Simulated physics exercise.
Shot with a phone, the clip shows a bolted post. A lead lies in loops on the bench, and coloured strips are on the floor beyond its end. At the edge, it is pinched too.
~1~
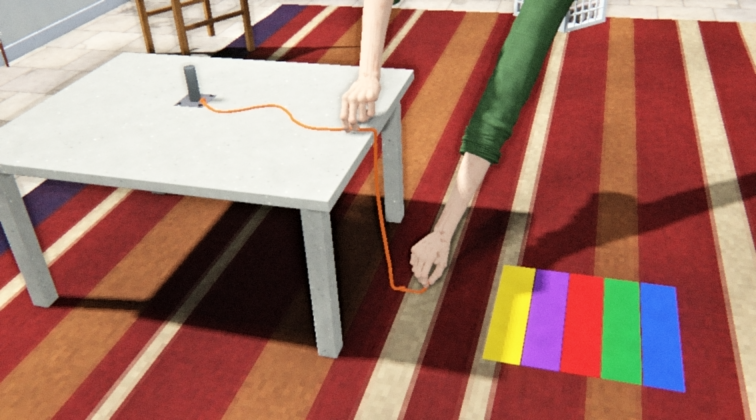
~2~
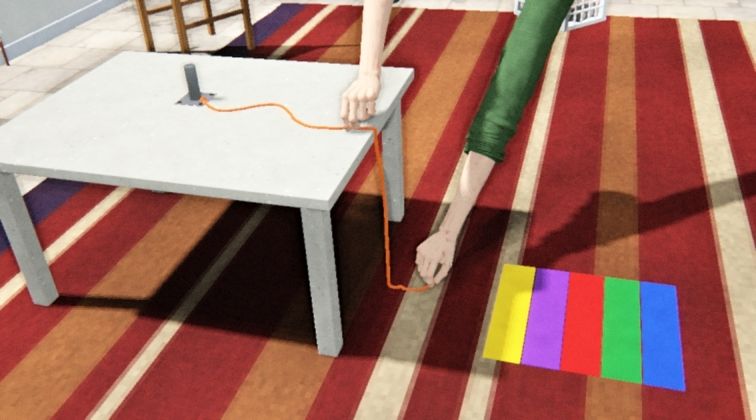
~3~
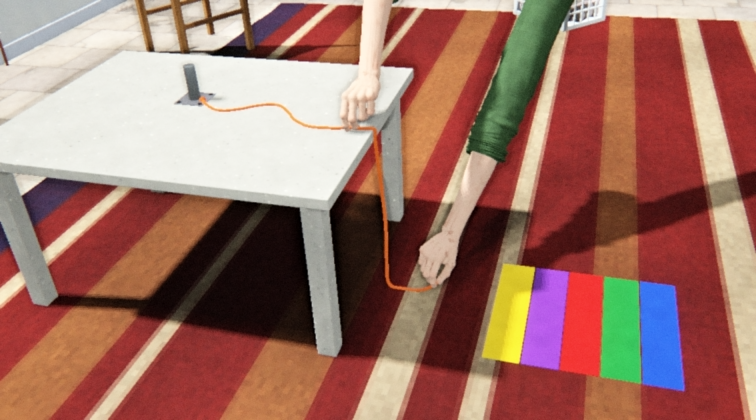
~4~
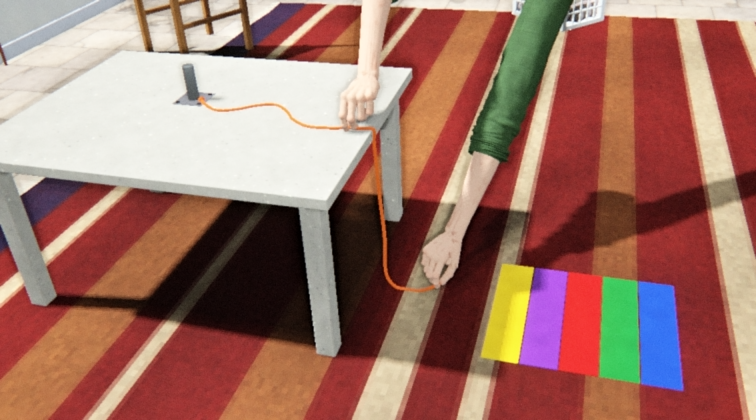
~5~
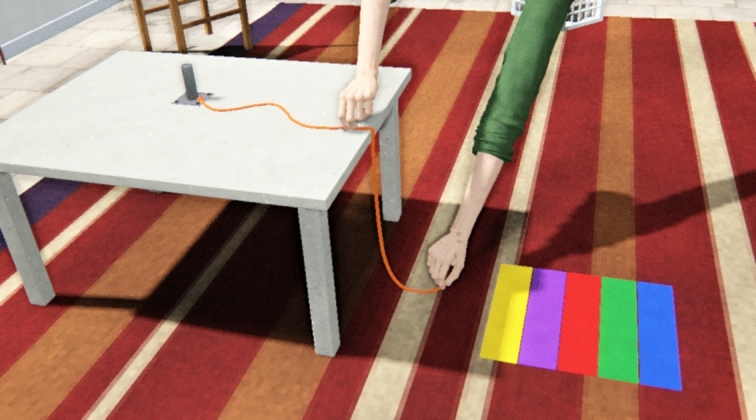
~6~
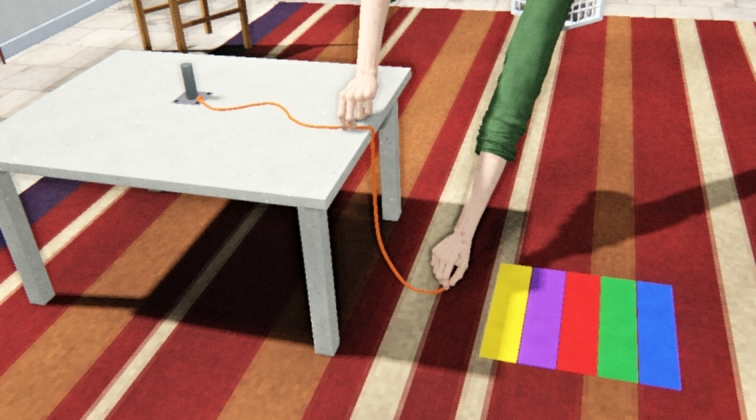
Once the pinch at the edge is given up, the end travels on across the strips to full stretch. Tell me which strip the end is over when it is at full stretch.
It is over the red strip.
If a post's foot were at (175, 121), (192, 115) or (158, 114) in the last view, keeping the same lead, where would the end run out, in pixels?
Try by try: (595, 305), (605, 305) and (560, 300).
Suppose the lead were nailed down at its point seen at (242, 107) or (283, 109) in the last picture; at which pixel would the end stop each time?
I'd say about (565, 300) for the first and about (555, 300) for the second.
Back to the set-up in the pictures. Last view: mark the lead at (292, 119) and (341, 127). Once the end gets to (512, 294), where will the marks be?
One heads to (320, 118) and the other heads to (371, 130).
Soon after, end near (512, 294); over yellow.
Then, end near (554, 299); over purple.
At full stretch, end near (578, 303); over red. The end stops over the red strip.
